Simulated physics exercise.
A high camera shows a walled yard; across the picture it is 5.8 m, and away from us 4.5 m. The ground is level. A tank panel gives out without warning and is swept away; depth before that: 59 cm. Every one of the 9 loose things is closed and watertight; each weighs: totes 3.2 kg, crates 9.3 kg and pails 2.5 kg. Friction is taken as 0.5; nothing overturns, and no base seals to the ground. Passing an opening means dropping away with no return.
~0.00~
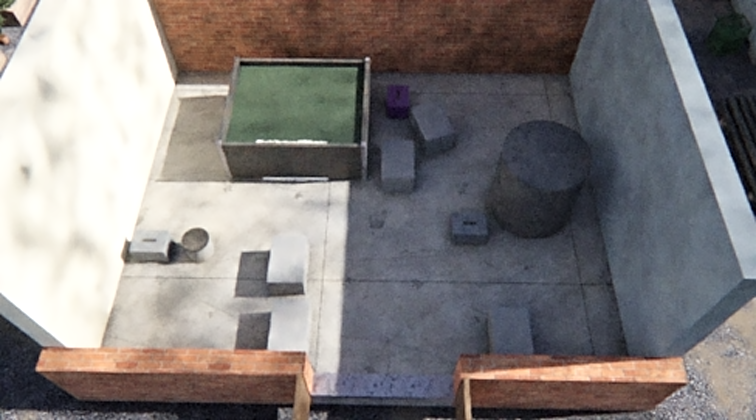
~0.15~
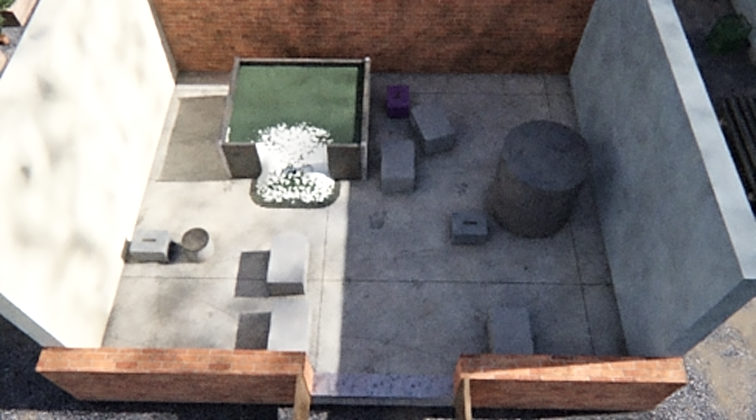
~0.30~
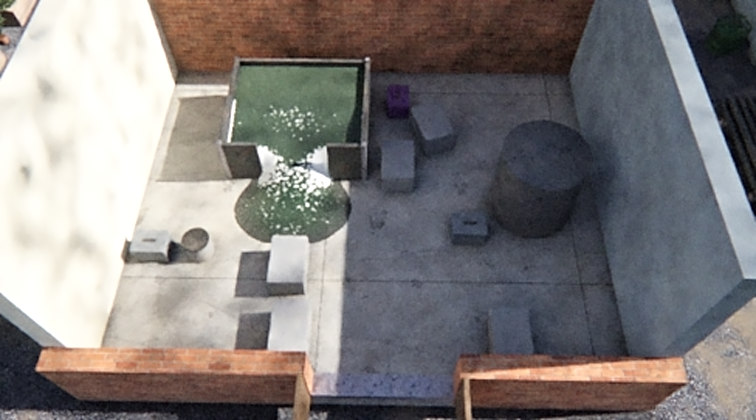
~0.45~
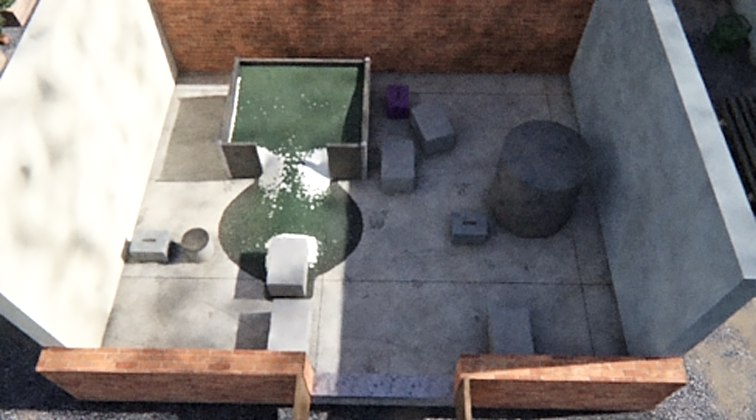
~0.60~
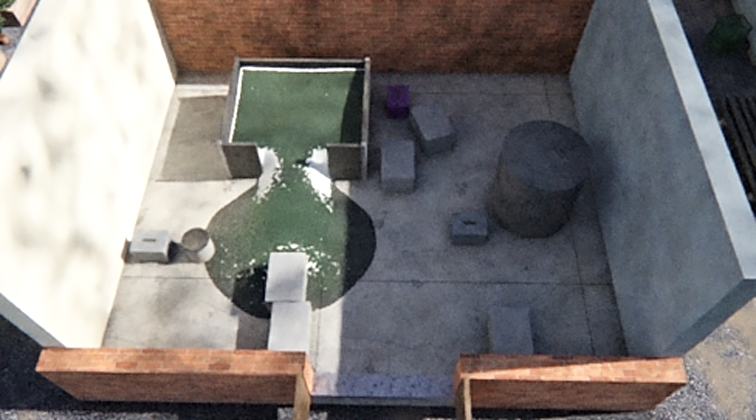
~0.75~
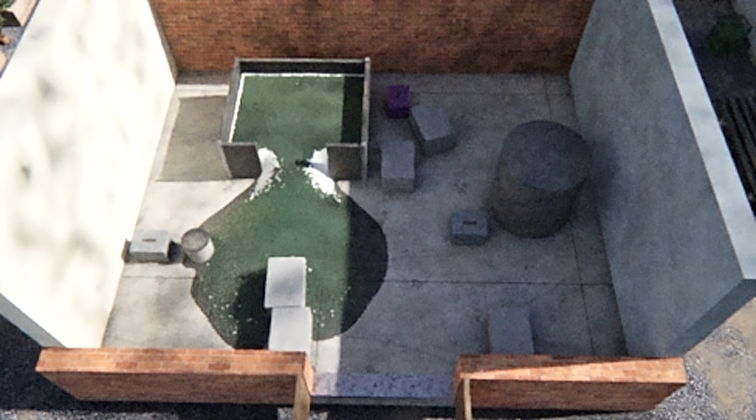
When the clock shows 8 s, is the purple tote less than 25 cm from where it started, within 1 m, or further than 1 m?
It is less than 25 cm from where it started.
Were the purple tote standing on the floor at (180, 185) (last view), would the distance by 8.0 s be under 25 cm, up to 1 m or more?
In the end it is hauled off.
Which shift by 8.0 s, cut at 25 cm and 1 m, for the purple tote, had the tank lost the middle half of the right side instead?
I'd expect the purple tote to have ended up far off.
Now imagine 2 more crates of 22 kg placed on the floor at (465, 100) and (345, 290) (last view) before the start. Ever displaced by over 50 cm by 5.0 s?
So that's behind the line and then across the line.
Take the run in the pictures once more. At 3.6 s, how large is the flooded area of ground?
I'd put it close to 15 m2.
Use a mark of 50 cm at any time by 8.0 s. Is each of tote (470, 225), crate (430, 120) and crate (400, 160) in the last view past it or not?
Well, going one by one, it's not that far, not that far and not that far.
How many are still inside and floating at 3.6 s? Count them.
The number is 4.
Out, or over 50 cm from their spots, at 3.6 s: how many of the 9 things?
5.
After 1.6 s the purple tote is near (398, 96), 0.0 m from its start, aground; 0 of 9 are out; 2 afloat.
After 3.6 s the purple tote is near (398, 96), 0.0 m from its start, aground; 0 of 9 are out; 4 afloat.
After 5.6 s the purple tote is near (398, 96), 0.0 m from its start, aground; 1 of 9 are out; 3 afloat.
After 8.0 s the purple tote is near (398, 96), 0.0 m from its start, aground; 1 of 9 are out; 4 afloat.
